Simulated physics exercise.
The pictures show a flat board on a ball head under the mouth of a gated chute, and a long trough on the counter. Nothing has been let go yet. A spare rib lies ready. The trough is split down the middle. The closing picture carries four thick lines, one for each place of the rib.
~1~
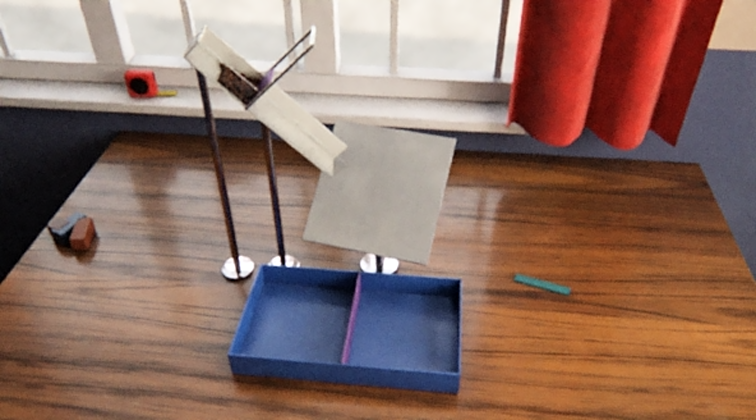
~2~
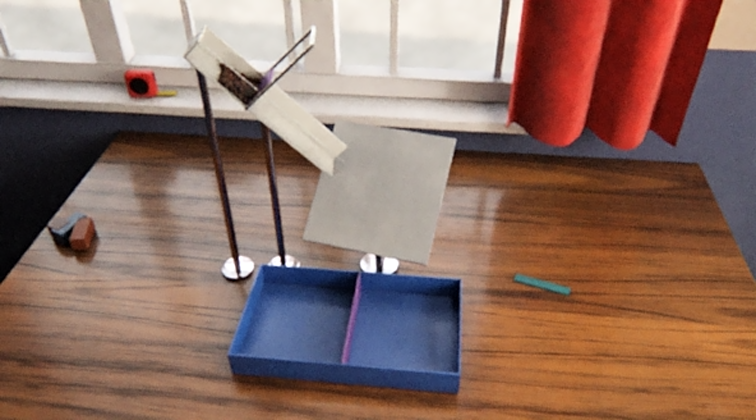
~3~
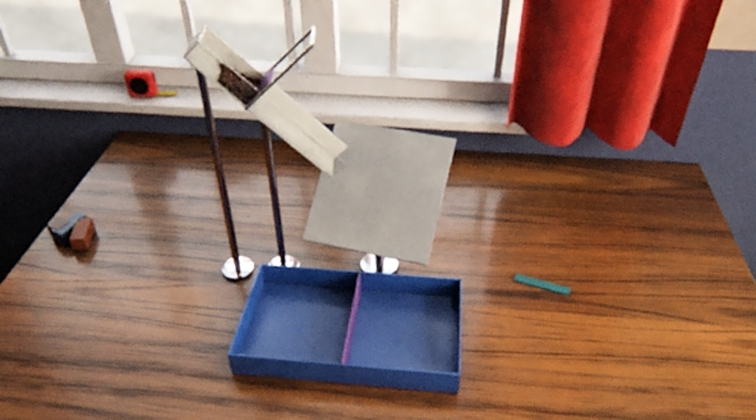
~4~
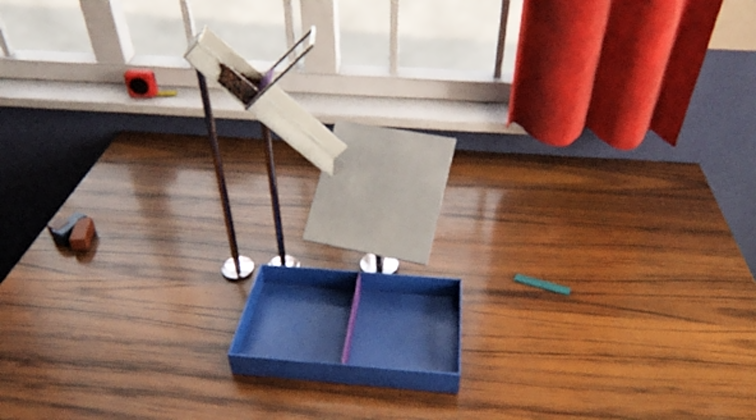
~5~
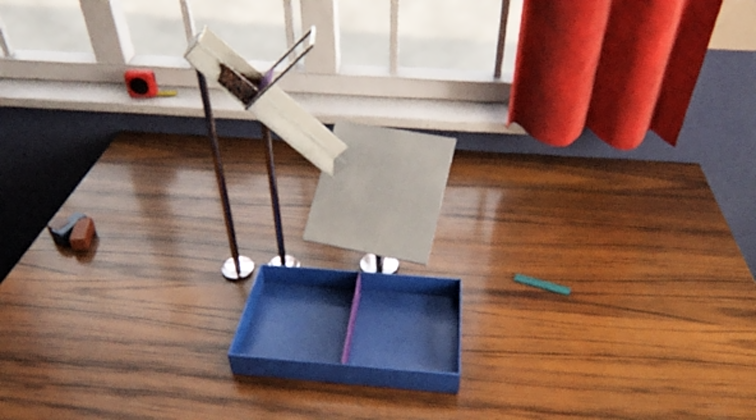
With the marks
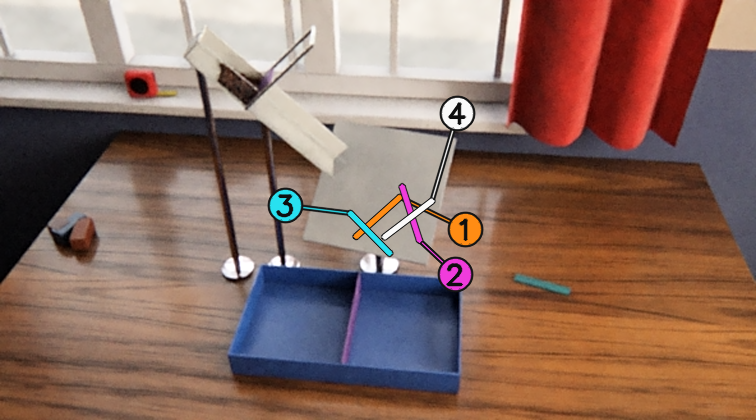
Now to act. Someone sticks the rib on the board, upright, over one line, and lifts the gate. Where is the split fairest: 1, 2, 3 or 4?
4 is best.
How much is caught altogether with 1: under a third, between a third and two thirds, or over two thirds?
Line 1 gives over two thirds.
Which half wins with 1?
Left.
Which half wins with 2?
More lands on the right.
On the marked copy, line 1 from (400, 197) to (356, 236); line 2 from (402, 186) to (419, 240); line 3 from (350, 213) to (389, 253); line 4 from (431, 201) to (384, 237).
Choosing 1, of what is caught, the bulk in the left half, a small share in the right.
Choosing 2, of what is caught, a small share in the left half, the bulk in the right.
Choosing 3, of what is caught, a small share in the left half, all but a few in the right.
Choosing 4, of what is caught, close to half in the left half, close to half in the right.
